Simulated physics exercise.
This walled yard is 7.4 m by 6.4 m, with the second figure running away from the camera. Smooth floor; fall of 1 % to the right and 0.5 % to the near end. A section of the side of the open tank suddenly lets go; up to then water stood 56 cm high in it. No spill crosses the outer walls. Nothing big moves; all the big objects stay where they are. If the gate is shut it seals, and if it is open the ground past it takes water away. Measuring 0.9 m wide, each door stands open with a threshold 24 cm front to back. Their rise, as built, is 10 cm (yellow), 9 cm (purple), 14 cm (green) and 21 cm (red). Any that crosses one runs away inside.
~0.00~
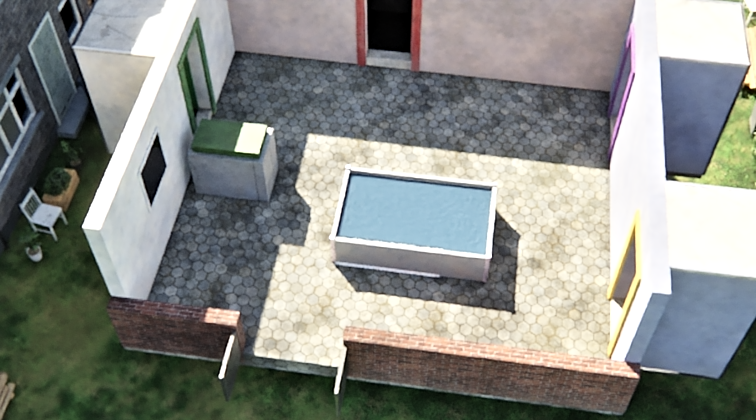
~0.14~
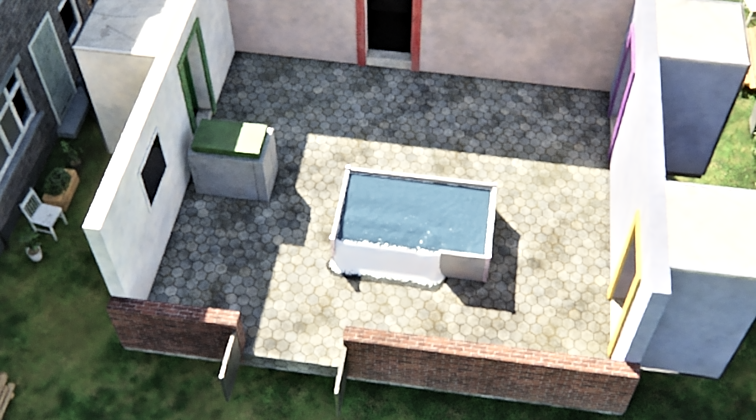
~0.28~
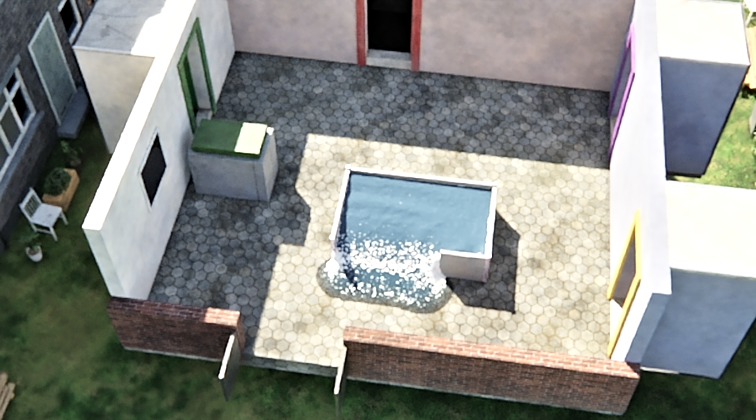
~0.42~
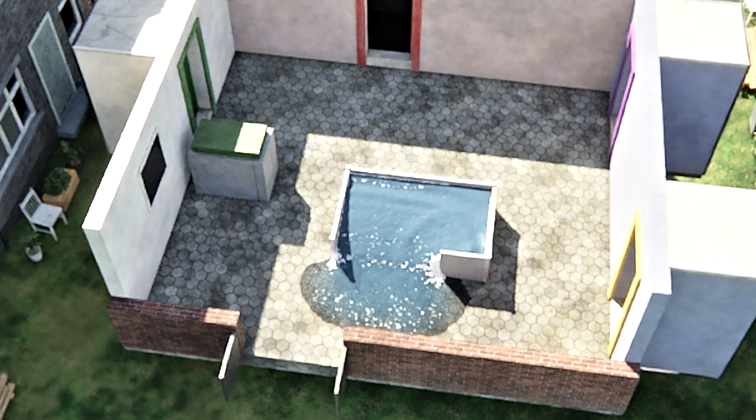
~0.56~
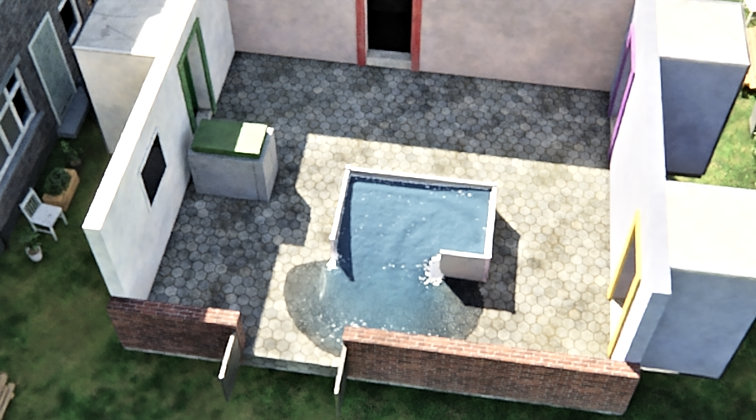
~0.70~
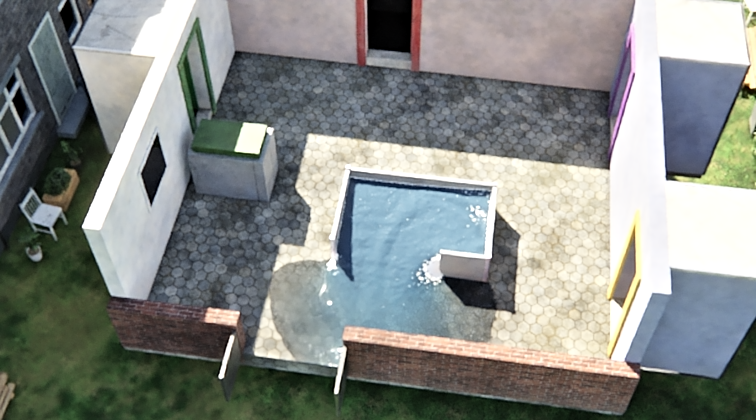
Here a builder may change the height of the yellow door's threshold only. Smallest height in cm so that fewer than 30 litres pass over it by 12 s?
I would say 10.5 cm.
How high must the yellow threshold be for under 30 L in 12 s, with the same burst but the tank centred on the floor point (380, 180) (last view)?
Some 6.5 cm.
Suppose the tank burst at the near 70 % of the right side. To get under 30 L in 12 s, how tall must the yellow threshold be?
In that case you'd want it roughly 20 cm high.
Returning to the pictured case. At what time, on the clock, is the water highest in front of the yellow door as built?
The depth peaks at about 2.8 seconds.
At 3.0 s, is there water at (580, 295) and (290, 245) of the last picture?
In that order: Under water, still dry.
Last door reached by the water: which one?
The answer is the red door.
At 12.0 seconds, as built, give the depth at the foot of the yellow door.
It comes to about 6.0 centimetres deep.
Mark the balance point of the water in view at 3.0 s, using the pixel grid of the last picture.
Approximately (413, 289).
After 1.4 s water covers 15 % of the floor, deepest (40 cm) near (376, 357); it has not reached the yellow door.
After 3.0 s water covers 30 % of the floor, deepest (22 cm) near (599, 388); 16 cm at the yellow door, 9 litres in over its 10 cm threshold.
After 12.0 s water covers 75 % of the floor, deepest (7 cm) near (587, 386); 6 cm at the yellow door, 37 litres in over its 10 cm threshold.
At the yellow door as built, the water arrived by 2.3 s and peaked near 17 cm at 2.8 s.
Run again over the same 12 s with other heights there, 58 litres in over 8.5 cm, 22 litres over 11.5 cm. The limit of 30 litres is kept from about 10.5 cm up.
